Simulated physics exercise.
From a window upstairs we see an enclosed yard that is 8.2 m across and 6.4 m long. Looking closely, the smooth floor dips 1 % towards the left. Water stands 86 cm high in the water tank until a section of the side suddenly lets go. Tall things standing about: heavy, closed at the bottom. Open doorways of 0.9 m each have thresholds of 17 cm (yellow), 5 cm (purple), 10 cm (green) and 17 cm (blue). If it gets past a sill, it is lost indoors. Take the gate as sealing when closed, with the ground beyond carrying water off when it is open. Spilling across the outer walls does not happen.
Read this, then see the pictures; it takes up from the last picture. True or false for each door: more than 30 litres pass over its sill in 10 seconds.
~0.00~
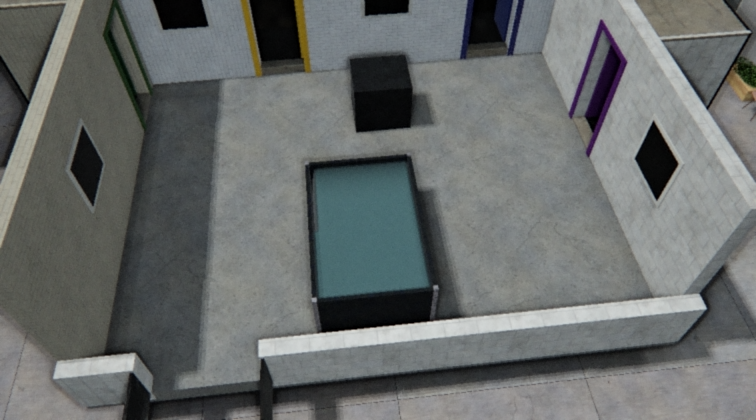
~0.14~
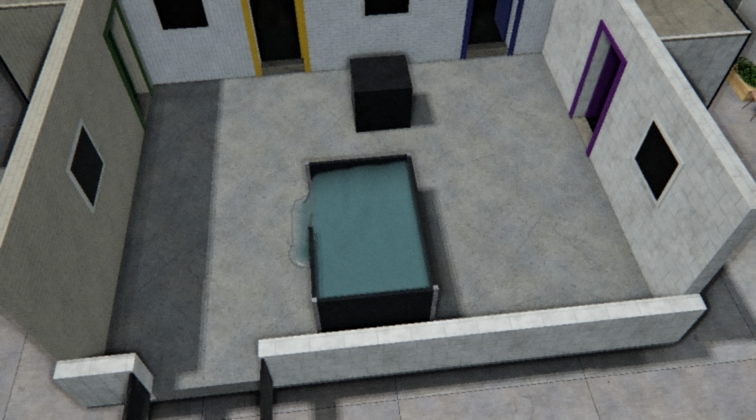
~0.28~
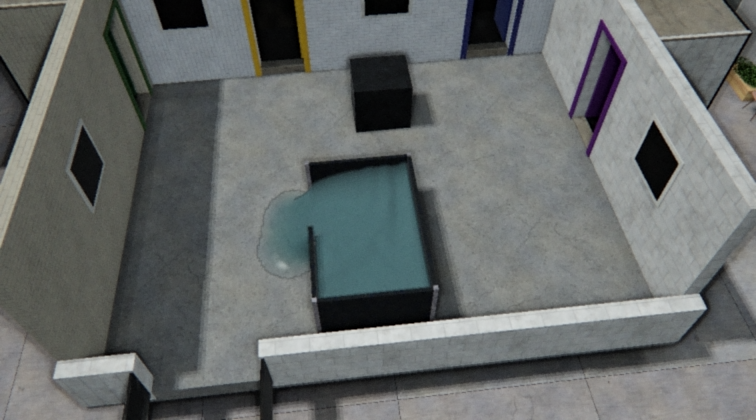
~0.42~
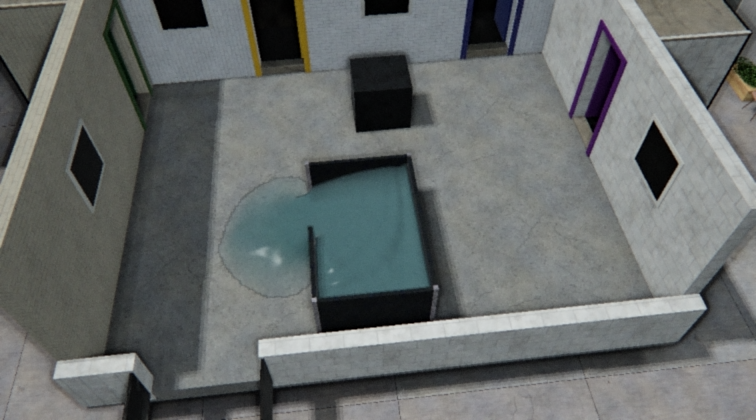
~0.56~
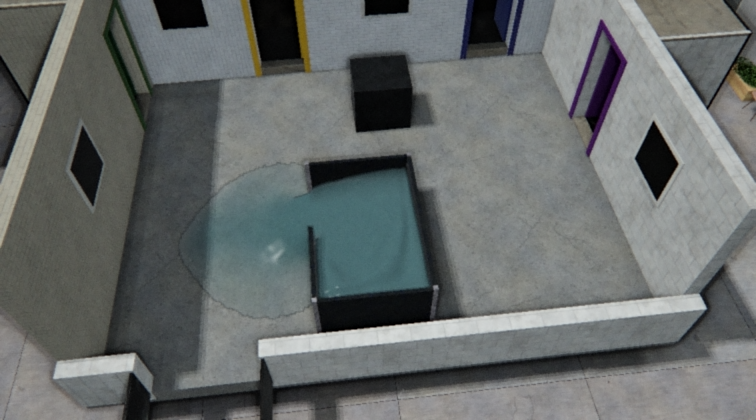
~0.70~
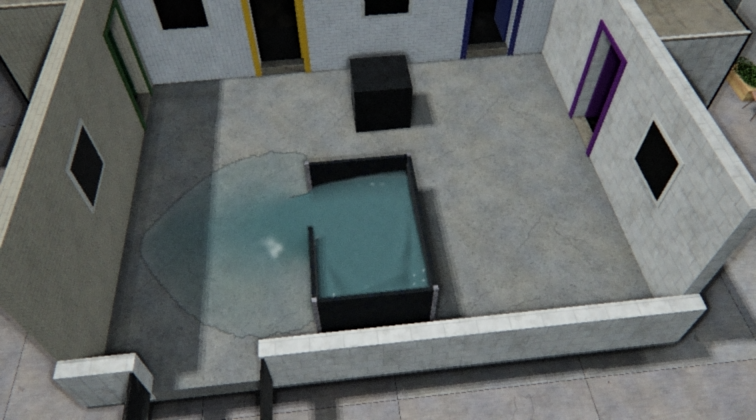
Per door: The yellow door: False; the purple door: False; the green door: True; the blue door: False.
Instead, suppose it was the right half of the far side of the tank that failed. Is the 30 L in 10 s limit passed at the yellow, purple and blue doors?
Note: Yellow short of the mark, purple beyond the mark, blue short of the mark.
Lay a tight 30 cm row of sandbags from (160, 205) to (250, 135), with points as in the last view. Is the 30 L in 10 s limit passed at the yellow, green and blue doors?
With that change: Yellow stays within, green stays within, blue stays within.
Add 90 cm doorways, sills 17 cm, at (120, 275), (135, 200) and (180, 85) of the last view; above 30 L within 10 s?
Check each in turn: The first succeeds, the second succeeds, the third succeeds.
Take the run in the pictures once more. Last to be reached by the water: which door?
Lab note: Last arrival at the purple door.
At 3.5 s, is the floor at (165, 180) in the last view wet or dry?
By then the spot is drenched.
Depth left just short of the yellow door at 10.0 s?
6.5 cm.
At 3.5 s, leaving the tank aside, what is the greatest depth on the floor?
Some 32 cm deep.
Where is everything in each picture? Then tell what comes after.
In the first picture, the water tank at (366, 224) is whole and still, 86 cm deep.
In the second picture, the front is at a hidden place, 0.7 m from the gap at (314, 220); 0.3 m2 of floor is under water; 86 cm left at the back of the water tank.
In the third picture, the front is at (268, 264), 1.0 m from the gap at (314, 221); 1.1 m2 of floor is under water; 84 cm left at the back of the water tank.
In the fourth picture, the front is at (227, 256), 1.5 m from the gap at (314, 222); 2.5 m2 of floor is under water; 76 cm left at the back of the water tank.
In the fifth picture, the front is at (183, 248), 2.2 m from the gap at (314, 222); 4.6 m2 of floor is under water; 74 cm left at the back of the water tank.
In the sixth picture, the front is at (148, 237), 2.8 m from the gap at (314, 222); 6.8 m2 of floor is under water; 74 cm left at the back of the water tank.
After 1.4 s water covers 25 % of the floor and is deepest (40 cm) near (300, 228); yellow door not reached, purple door not reached, green door not reached, blue door not reached.
After 2.2 s water covers 35 % of the floor and is deepest (49 cm) near (153, 87); yellow door not reached, purple door not reached, green door 18 cm at the sill, 2 L in, blue door not reached.
After 3.5 s water covers 40 % of the floor and is deepest (32 cm) near (100, 382); yellow door 7 cm at the sill, 0 L in, purple door not reached, green door 19 cm at the sill, 40 L in, blue door not reached.
After 6.0 s water covers 65 % of the floor and is deepest (19 cm) near (146, 130); yellow door 8 cm at the sill, 0 L in, purple door not reached, green door 18 cm at the sill, 134 L in, blue door 5 cm at the sill, 0 L in.
After 10.0 s water covers 90 % of the floor and is deepest (12 cm) near (130, 219); yellow door 6 cm at the sill, 0 L in, purple door 3 cm at the sill, 0 L in, green door 11 cm at the sill, 186 L in, blue door 5 cm at the sill, 0 L in.
